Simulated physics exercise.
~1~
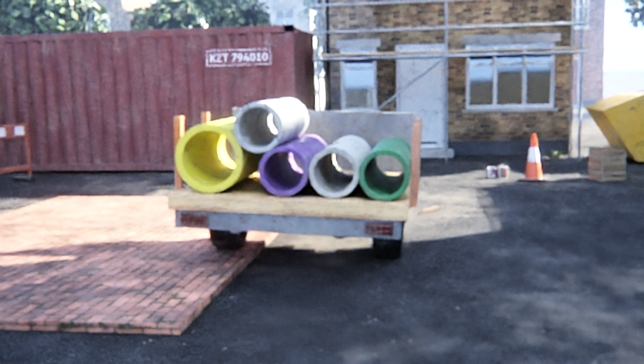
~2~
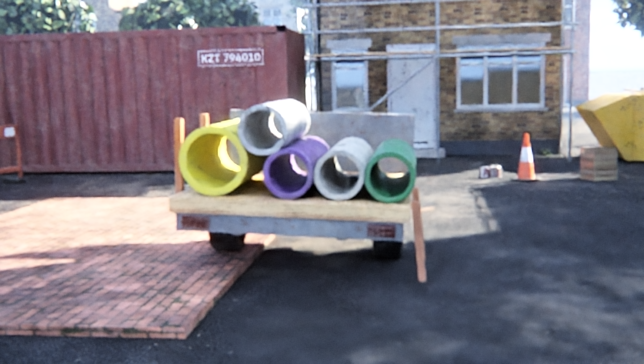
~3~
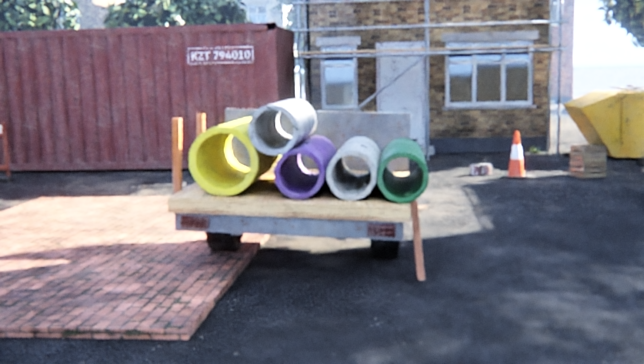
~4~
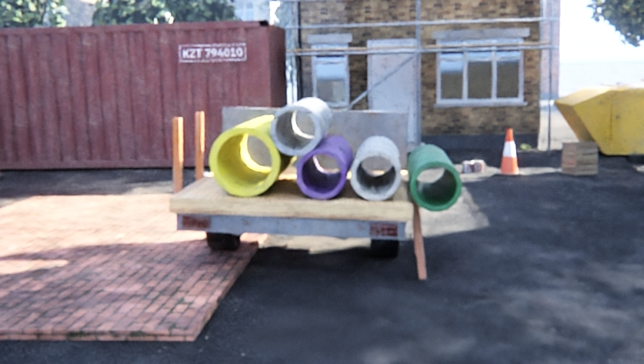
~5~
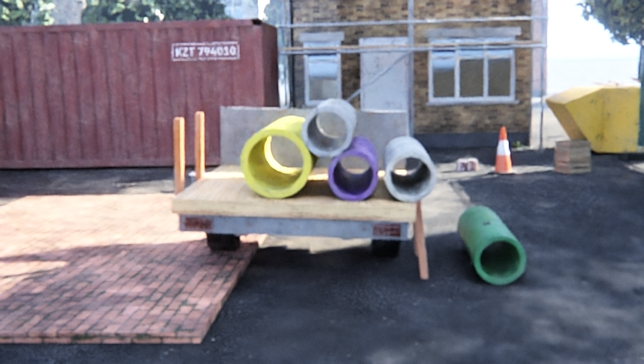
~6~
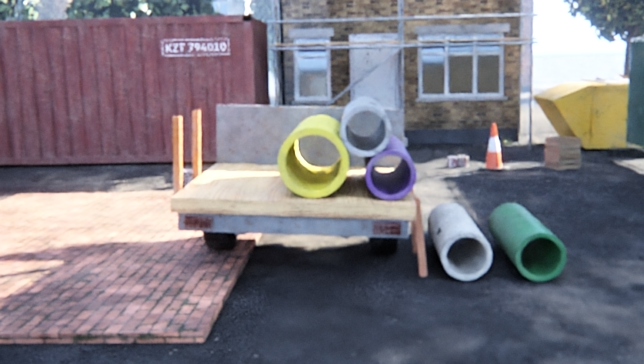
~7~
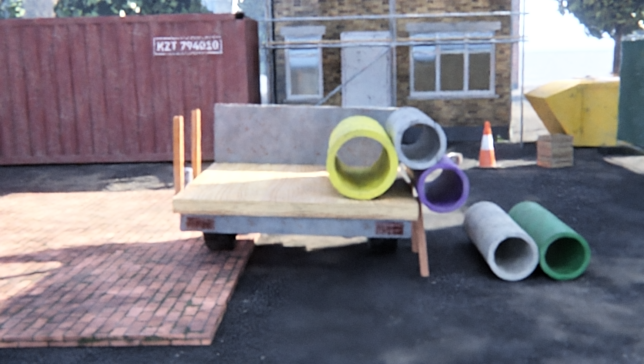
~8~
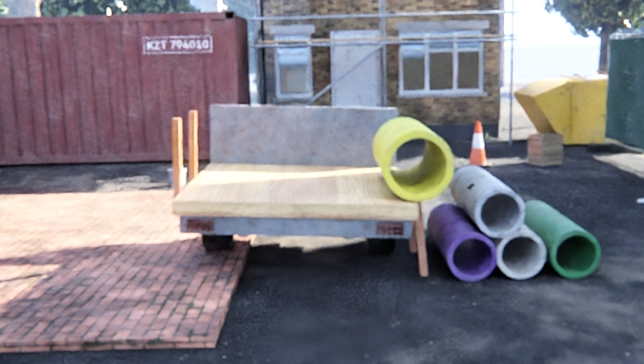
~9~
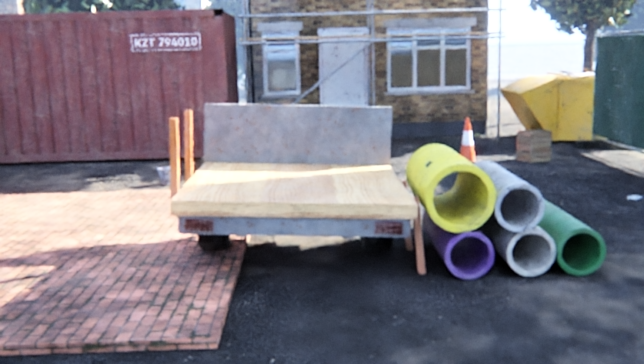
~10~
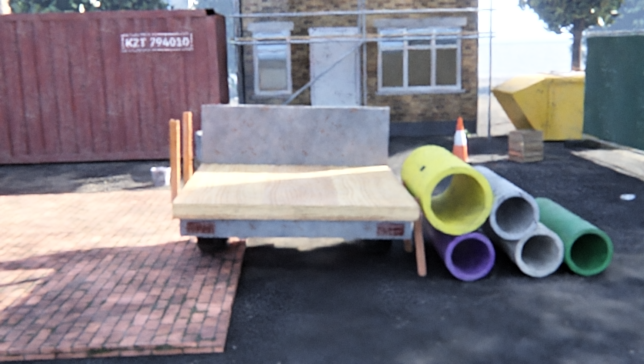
In a paved yard beside a red shipping container and a brick house with scaffolding, a low trailer holds five thick pipes, one yellow, one green, one purple and two grey. The orange posts on the right swing down, and the pipes start rolling right across the bare deck. Green drops off the edge first, and a grey one lands beside it. Purple follows, along with the grey pipe that was stacked on top, and yellow tips over last. The deck ends up empty, with all five heaped on the ground at the right, yellow resting on top of purple.
